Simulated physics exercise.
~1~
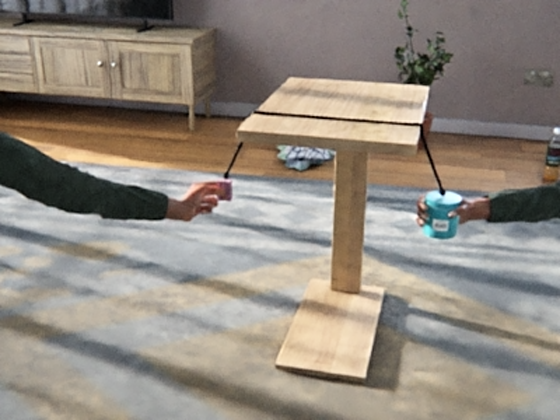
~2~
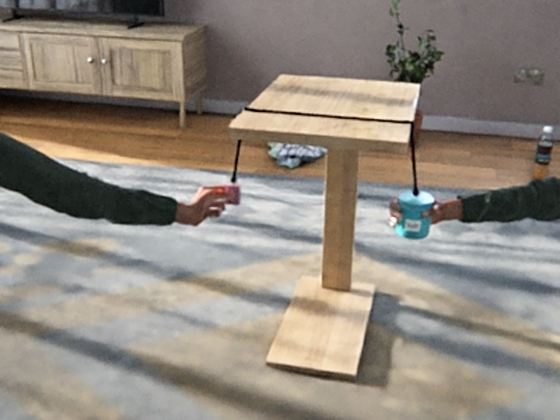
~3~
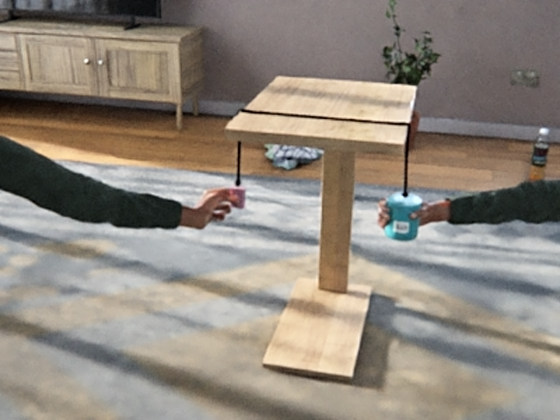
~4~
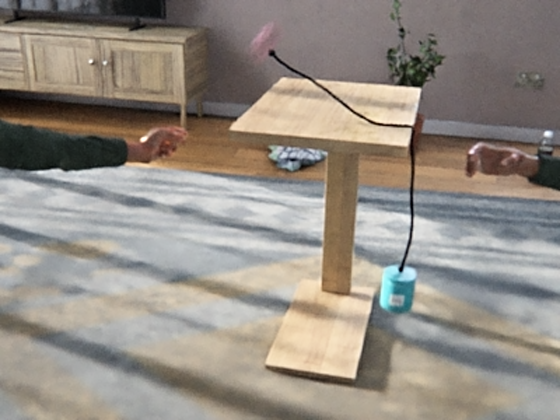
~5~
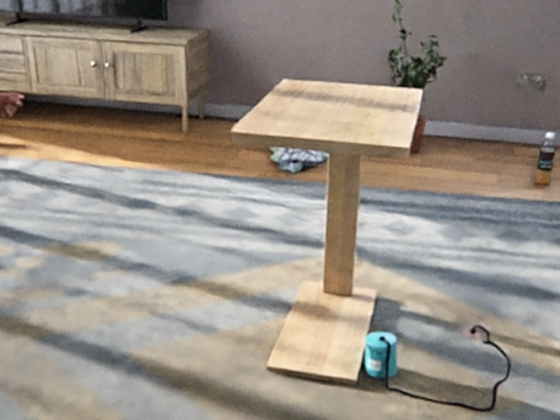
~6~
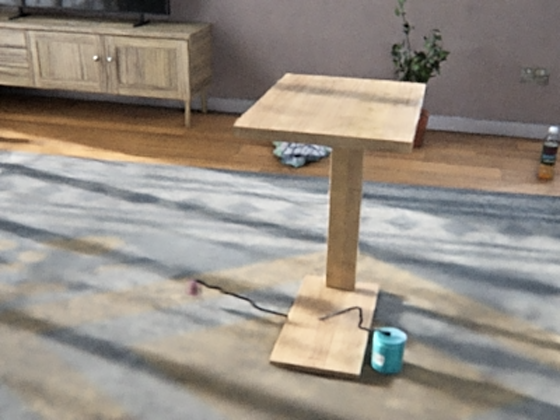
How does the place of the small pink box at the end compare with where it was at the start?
At the start it is held in a hand in the air to the left of the tabletop. By the end it lies on the floor, just left of the table's base.
Turquoise jar dropping right of a wooden table after hands let go, its cord pulling a pink box over to the floor.
